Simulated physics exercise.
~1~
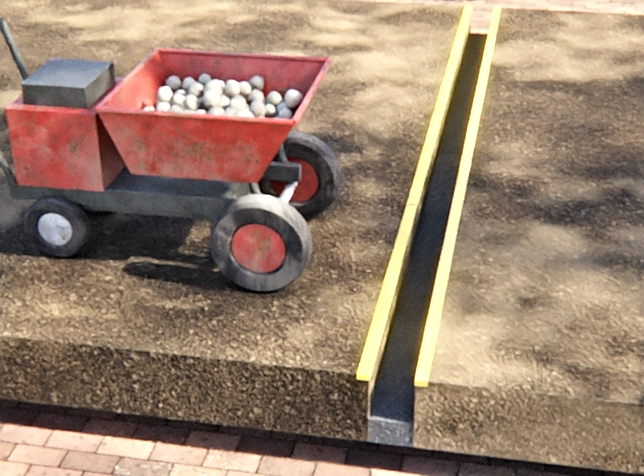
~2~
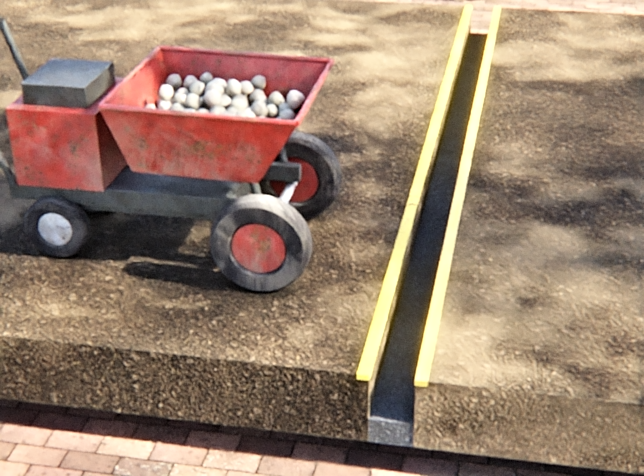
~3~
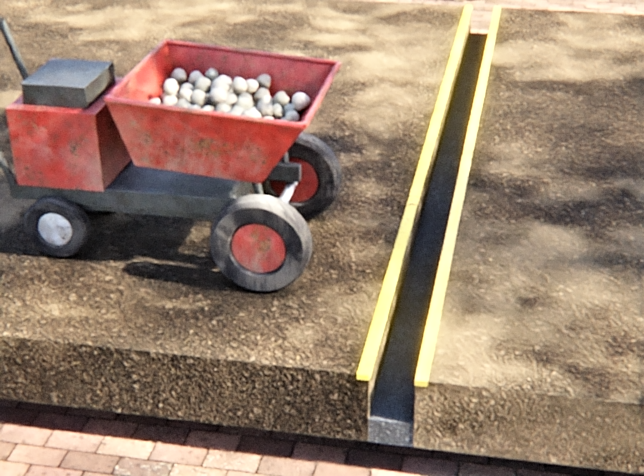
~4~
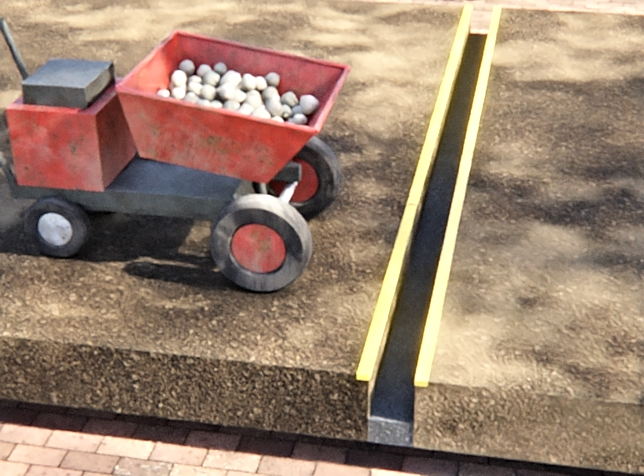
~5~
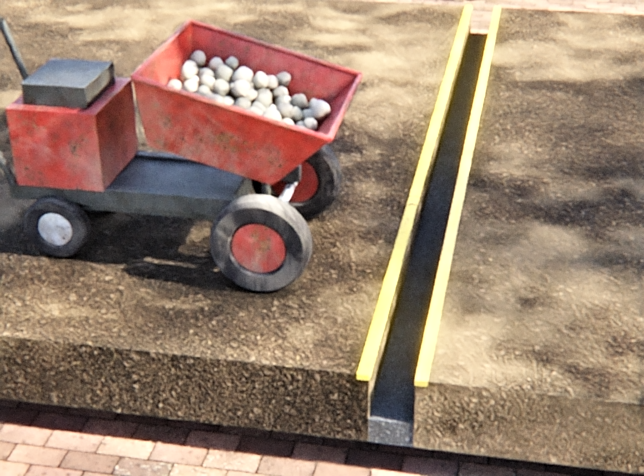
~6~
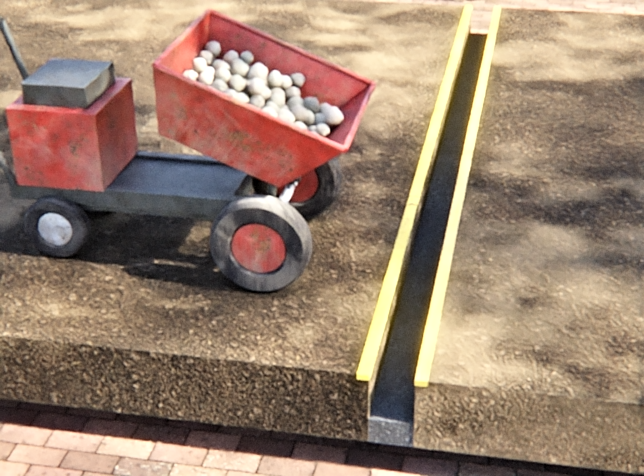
Red skip of pale rounded stones tilting steadily forward to the right on a small stationary barrow beside a yellow-edged trench.
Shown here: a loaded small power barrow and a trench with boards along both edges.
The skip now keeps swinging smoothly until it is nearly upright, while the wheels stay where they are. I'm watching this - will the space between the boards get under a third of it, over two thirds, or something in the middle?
By the look of it, the trench catches a moderate share, one-third to two-thirds.
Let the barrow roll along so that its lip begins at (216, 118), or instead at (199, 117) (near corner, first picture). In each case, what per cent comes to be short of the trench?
Roughly 40 per cent at the first spot and 50 per cent at the second.
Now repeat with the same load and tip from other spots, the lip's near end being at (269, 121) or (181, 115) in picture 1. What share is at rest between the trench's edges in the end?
Approximately 70 per cent and 30 per cent, in that order.
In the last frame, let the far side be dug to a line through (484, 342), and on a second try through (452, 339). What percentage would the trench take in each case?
The first case gives close to 100 per cent and the second close to 70 per cent.
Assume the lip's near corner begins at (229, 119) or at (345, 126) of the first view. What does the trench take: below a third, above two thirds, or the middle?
First: The middle third; second: Under a third.
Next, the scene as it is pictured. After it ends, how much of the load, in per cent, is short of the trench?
That share comes out near 0 in a hundred.
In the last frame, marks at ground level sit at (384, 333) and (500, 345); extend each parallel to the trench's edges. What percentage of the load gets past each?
Respectively 100 and 20 percent.
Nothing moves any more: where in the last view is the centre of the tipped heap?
The centre comes to rest close to (446, 256).
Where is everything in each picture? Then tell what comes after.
Lip of the skip at (294, 123), level; top of the load at (214, 115), river pebbles; first edge of the trench at (375, 331); far edge at (430, 337), the trench under half as wide as the skip, and about as deep as wide, in the first picture.
Lip of the skip at (296, 124), tipped barely; top of the load at (209, 102), in the second picture.
Lip of the skip at (304, 127), tipped barely; top of the load at (197, 108), in the third picture.
Lip of the skip at (315, 132), tipped a little; top of the load at (205, 102), in the fourth picture.
Lip of the skip at (329, 139), tipped clearly; top of the load at (207, 83), in the fifth picture.
Lip of the skip at (344, 150), tipped clearly; top of the load at (223, 76); first edge of the trench at (375, 331); far edge at (430, 337), in the sixth picture.
Soon after the last picture, skip tipped steeply; all in the skip.
A little later, skip tipped right over; most in the skip; a small part in or heaped over the trench; a small part beyond it; a stray few falling.
Later still, skip tipped right over; a small part in the skip; about a third in or heaped over the trench; about half beyond it.
At rest, skip tipped right over; about half in or heaped over the trench; about half beyond it.
